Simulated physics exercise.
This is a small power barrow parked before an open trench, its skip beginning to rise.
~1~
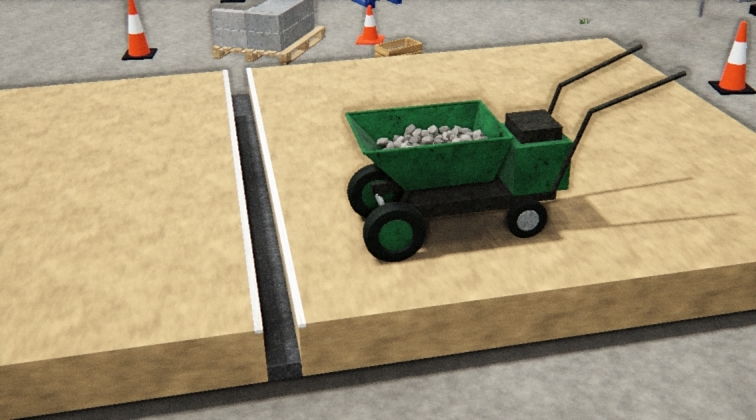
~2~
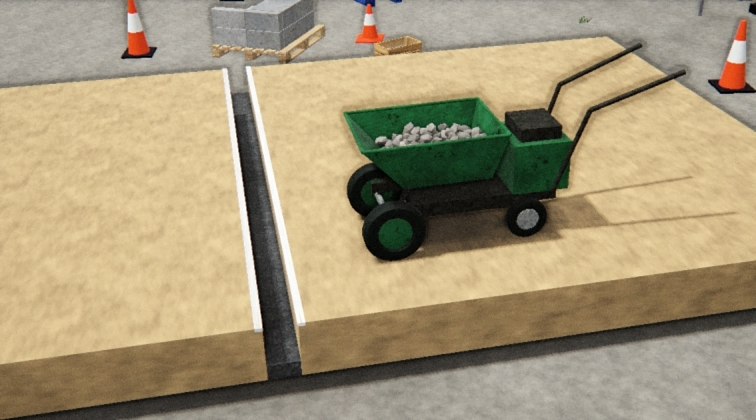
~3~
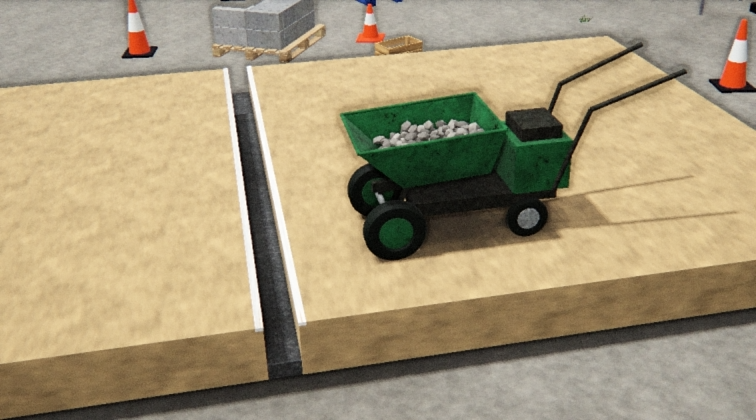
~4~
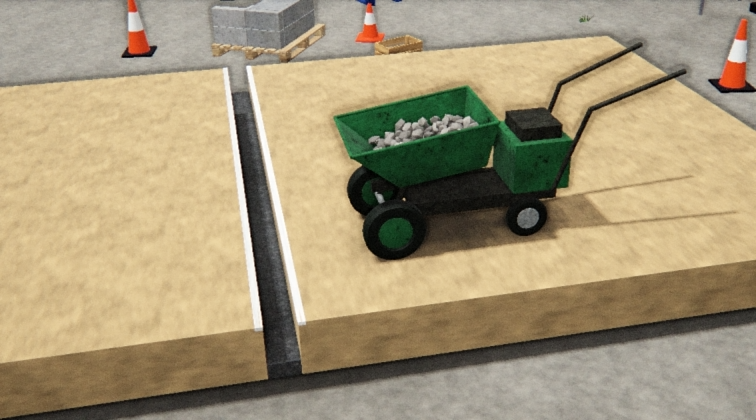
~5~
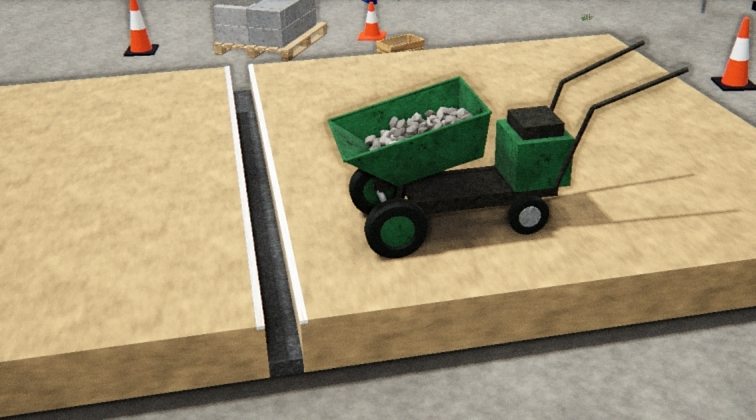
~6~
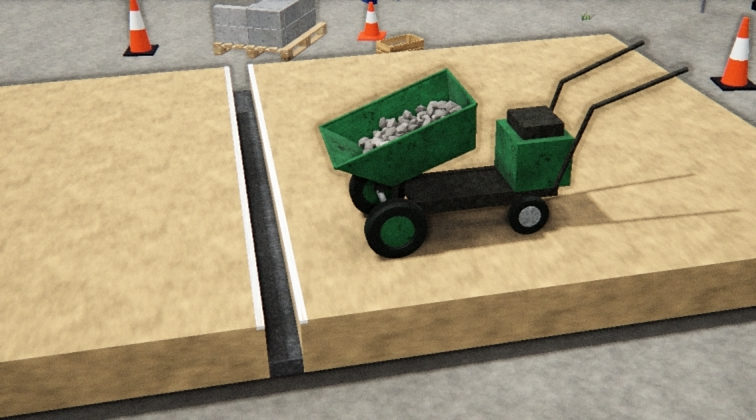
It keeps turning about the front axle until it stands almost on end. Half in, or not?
Between the edges lies the larger part of the load.
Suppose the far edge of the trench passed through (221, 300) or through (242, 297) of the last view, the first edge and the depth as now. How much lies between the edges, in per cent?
Near 90 % and 90 %.
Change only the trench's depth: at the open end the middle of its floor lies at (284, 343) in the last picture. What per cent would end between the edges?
Close to 60 per cent.
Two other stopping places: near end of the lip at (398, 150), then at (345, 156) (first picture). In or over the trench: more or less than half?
The first try: The smaller part. The second: Most of it.
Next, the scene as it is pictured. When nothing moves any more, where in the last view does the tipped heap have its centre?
Roughly at (273, 269).
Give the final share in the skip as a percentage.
Near 5 %.
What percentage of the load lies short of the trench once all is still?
Near 10 %.
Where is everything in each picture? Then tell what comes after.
Lip of the skip (365, 153), level; top of the load (438, 144), broken stones; first edge of the trench (296, 293); far edge (255, 299), the trench under half as wide as the skip, and about as deep as wide, in the first picture.
Lip of the skip (363, 153), level; top of the load (453, 145), in the second picture.
Lip of the skip (359, 154), tipped barely; top of the load (450, 142), in the third picture.
Lip of the skip (352, 157), tipped a little; top of the load (444, 131), in the fourth picture.
Lip of the skip (345, 161), tipped a little; top of the load (454, 125), in the fifth picture.
Lip of the skip (336, 168), tipped clearly; top of the load (444, 120); first edge of the trench (297, 290); far edge (257, 295), in the sixth picture.
Just after the last frame, skip tipped steeply; every one in the skip.
A moment on, skip tipped right over; roughly two thirds in the skip; about a tenth short of the trench; roughly a quarter in or heaped over the trench; just a few beyond it.
Further on, skip tipped right over; about a tenth in the skip; about a tenth short of the trench; the larger part in or heaped over the trench; about a tenth beyond it.
When it is over, skip tipped right over; about a tenth in the skip; about a tenth short of the trench; the larger part in or heaped over the trench; just a few beyond it.
